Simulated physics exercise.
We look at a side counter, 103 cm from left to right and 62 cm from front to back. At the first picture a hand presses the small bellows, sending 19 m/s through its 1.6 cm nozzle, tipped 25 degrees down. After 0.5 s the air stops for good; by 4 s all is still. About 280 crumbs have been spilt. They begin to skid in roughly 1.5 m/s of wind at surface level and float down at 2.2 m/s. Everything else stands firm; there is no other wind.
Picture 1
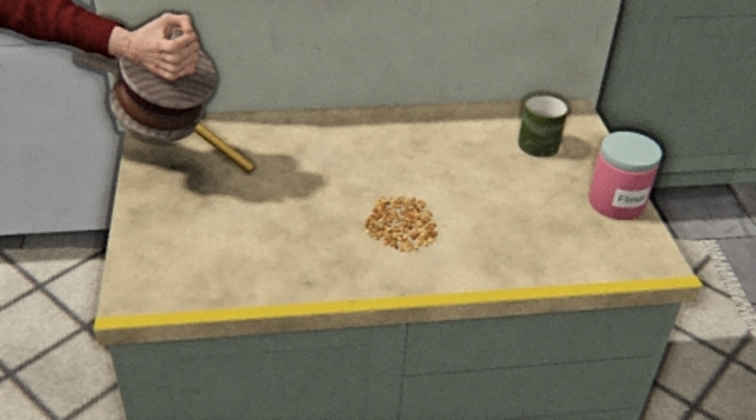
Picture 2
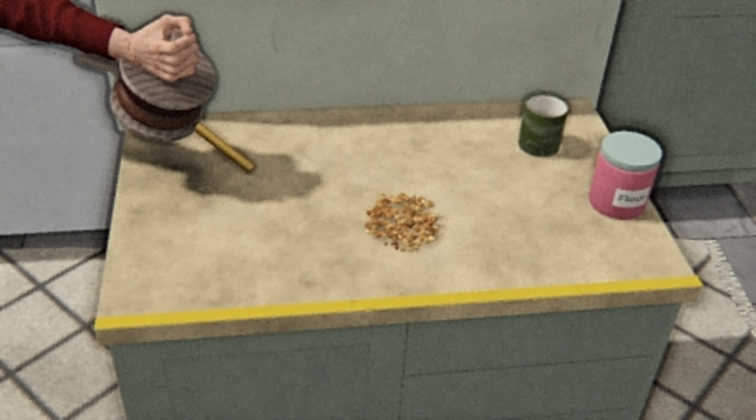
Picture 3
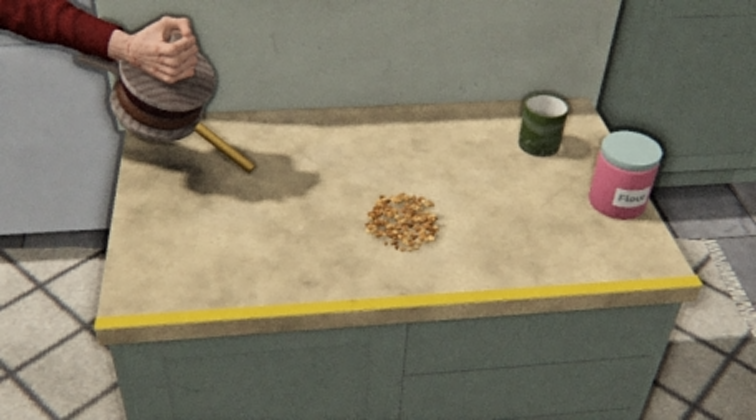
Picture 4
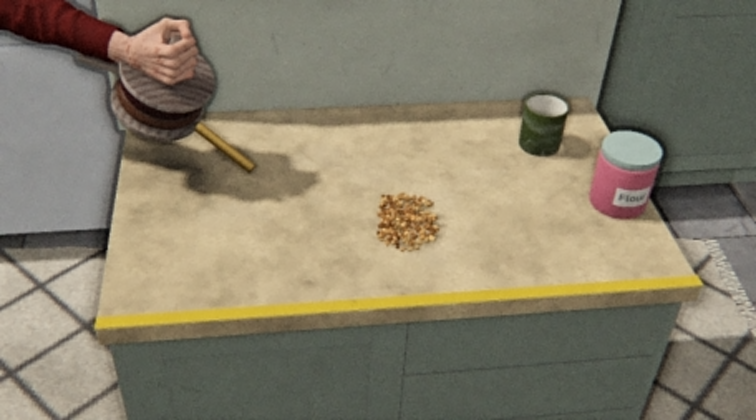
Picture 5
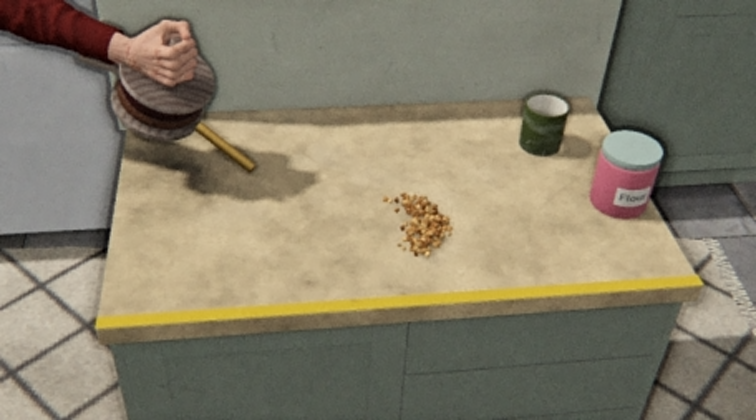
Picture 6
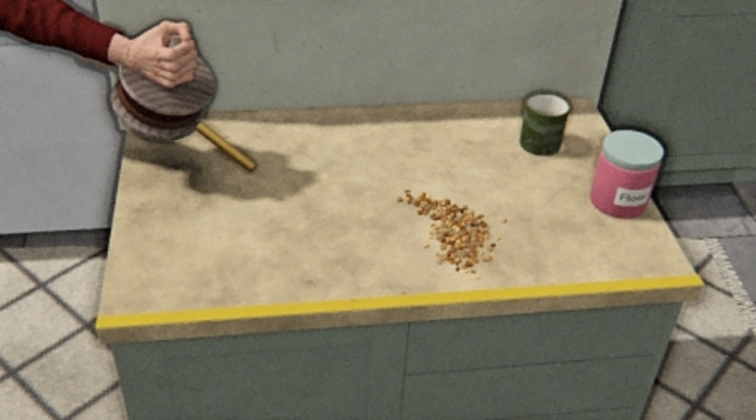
A small heap of golden crumbs sits nearly unchanged on a side counter while a hand holds a small bellows at the upper left. The crumbs then begin to skid, first bunching toward the right, then stretching into a loose trail toward the yellow front edge, while the mug and jar stay put.
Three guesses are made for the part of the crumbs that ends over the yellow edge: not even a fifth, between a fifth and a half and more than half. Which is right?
By then between a fifth and a half are over the yellow edge.
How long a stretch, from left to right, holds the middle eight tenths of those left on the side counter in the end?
About 30 cm.
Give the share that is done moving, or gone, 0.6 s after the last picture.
About 60 %.
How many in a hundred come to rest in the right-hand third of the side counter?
Some 40 per cent.
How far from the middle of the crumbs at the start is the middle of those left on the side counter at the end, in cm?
About 40 cm.
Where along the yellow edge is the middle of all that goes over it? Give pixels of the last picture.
Near (618, 291).
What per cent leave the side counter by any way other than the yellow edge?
Near 30 %.
Then, 0.6 s after the last picture the count stands so, 36 % are over the yellow edge; the middle of those left on the top is near (613, 232).
Then, 1.0 s after the last picture the count stands so, 36 % are over the yellow edge; the middle of those left on the top is near (613, 232).
Then, 2.0 s after the last picture the count stands so, 36 % are over the yellow edge; the middle of those left on the top is near (613, 232).
Then, 3.8 s after the last picture, at the end, 36 % are over the yellow edge; the middle of those left on the top is near (613, 232).
